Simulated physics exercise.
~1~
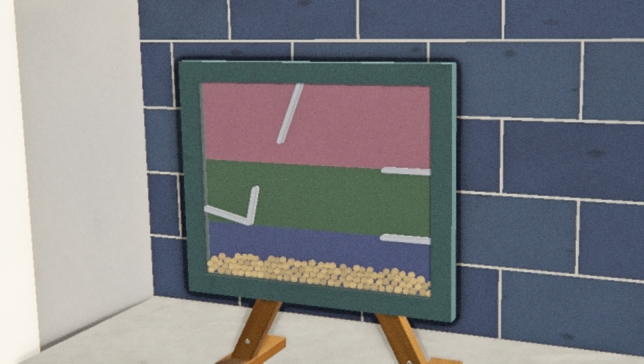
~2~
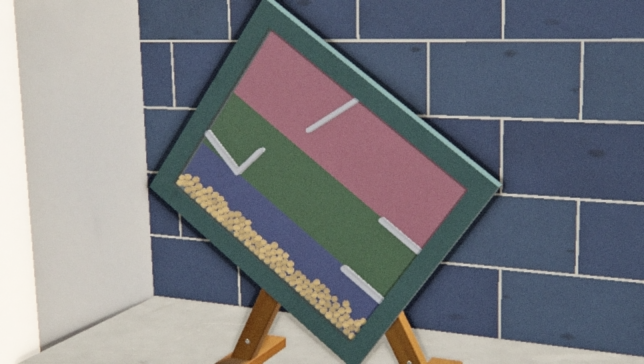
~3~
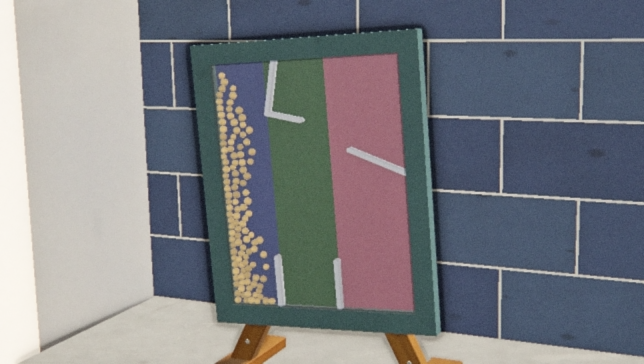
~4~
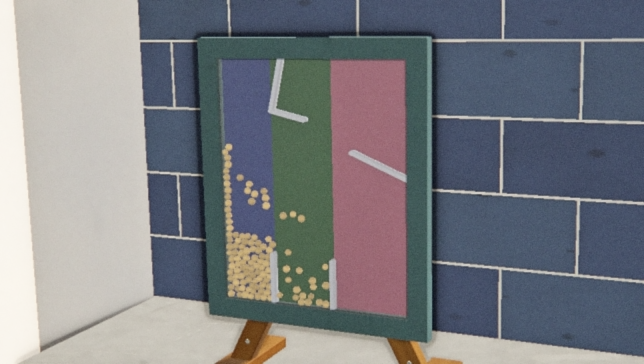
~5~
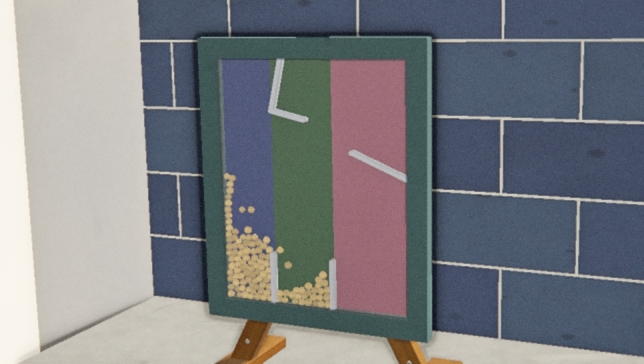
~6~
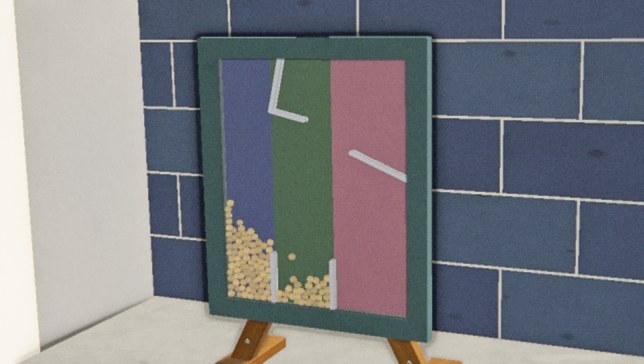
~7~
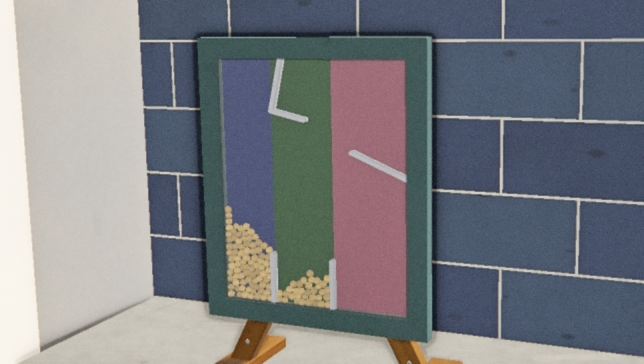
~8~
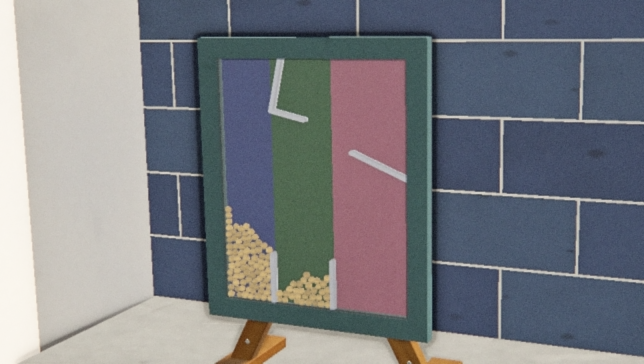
A teal-framed box on a wooden stand, striped pink, green and blue from top to bottom, starts out level with a layer of small tan chickpeas lying along its blue strip. It swings clockwise, and the chickpeas stay in the blue strip as it tilts steeply. Once the box stands upright, with blue at the left and pink at the right, the tall column of chickpeas slumps downward. Some spill over a short pale bar into the green strip. They settle in a larger sloping heap in blue and a smaller pile in green, leaving pink empty.
